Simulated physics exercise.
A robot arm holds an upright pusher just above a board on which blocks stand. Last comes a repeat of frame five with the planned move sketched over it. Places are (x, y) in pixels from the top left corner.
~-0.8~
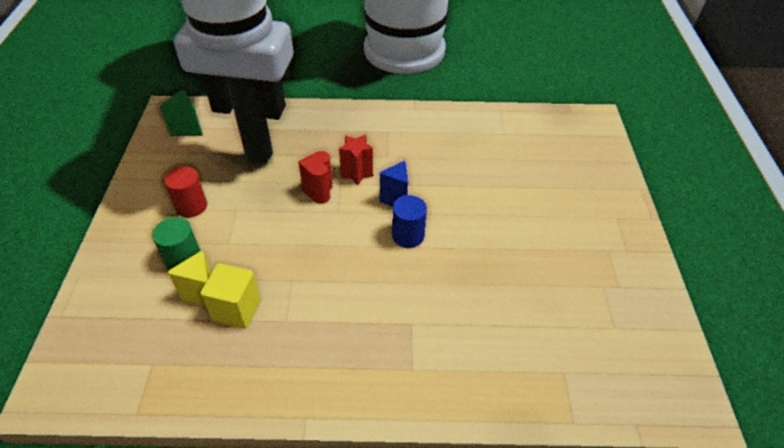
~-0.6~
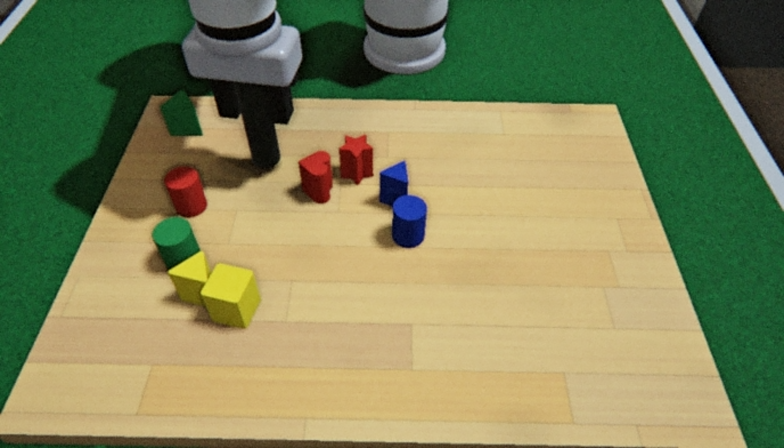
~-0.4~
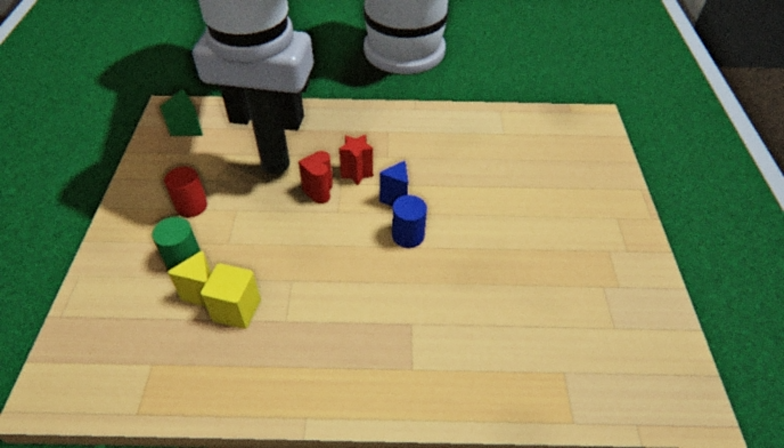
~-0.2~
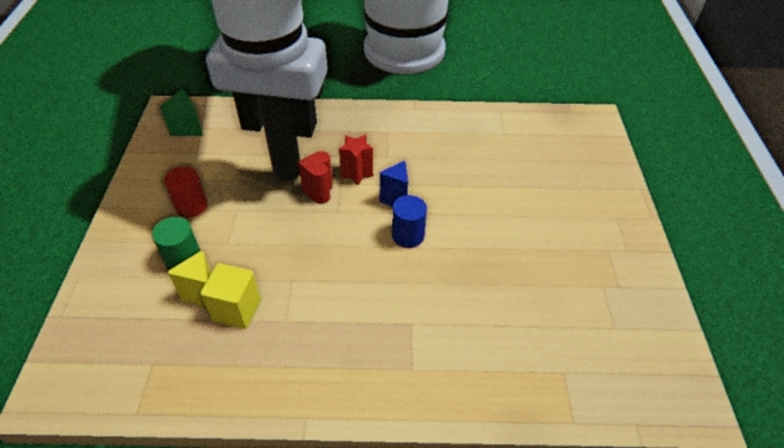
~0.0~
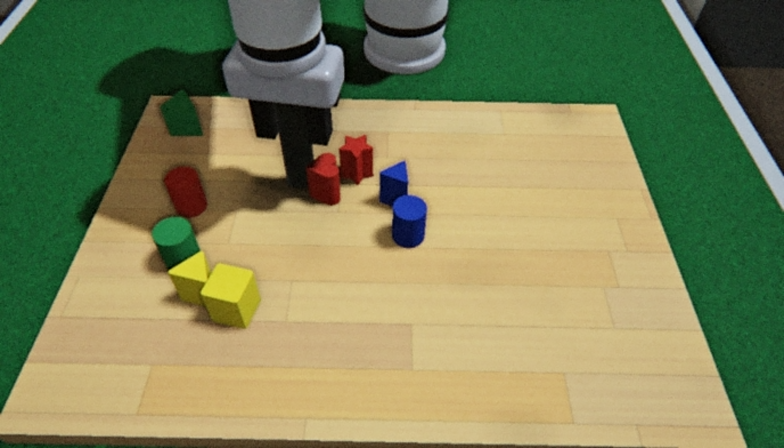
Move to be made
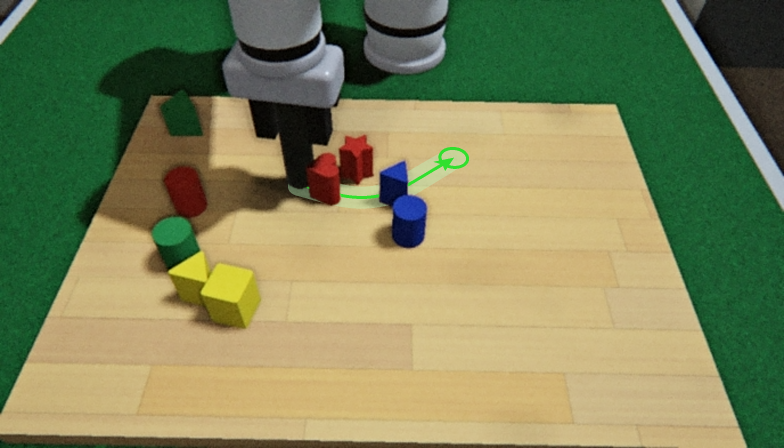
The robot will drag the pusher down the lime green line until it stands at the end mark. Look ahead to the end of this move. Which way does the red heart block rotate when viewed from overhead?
It goes clockwise.
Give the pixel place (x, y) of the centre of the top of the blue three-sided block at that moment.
Near (434, 173).
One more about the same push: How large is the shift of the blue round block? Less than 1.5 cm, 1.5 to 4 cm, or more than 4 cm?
The answer will be the short band, under 1.5 cm.
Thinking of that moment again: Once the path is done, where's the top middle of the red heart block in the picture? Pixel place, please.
For the centre of its top, I'd go with (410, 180).
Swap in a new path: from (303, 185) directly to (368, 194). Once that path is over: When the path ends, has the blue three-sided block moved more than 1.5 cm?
Going by the path, yes.
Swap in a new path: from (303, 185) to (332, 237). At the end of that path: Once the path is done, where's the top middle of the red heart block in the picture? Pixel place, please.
Near (342, 174).
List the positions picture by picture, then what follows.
In the first frame, lower end of the pusher (259, 154), tops of blocks, red heart block (316, 162), red star-shaped block (356, 144), blue three-sided block (397, 171), blue round block (410, 207).
In the second frame, pusher (266, 159), blocks as before.
In the third frame, pusher (276, 165), blocks as before.
In the fourth frame, pusher (287, 171), blocks as before.
In the fifth frame, pusher (302, 179), red heart block (324, 164), red star-shaped block (356, 144), blue three-sided block (397, 171), blue round block (410, 207).
The drawn path runs from (303, 185) through (358, 197) and (412, 183) to (454, 158).
On the path given first. One third of the way, pusher (359, 191); red heart block (385, 176); blue three-sided block (411, 171).
Two thirds of the way, pusher (413, 176); red heart block (410, 180), turned 20° clockwise; blue three-sided block (434, 173), turned 60° anticlockwise.
At the end, pusher (455, 151); red heart block (410, 180), turned 20° clockwise; red star-shaped block not moved; blue three-sided block (434, 173), turned 60° anticlockwise; blue round block not moved.
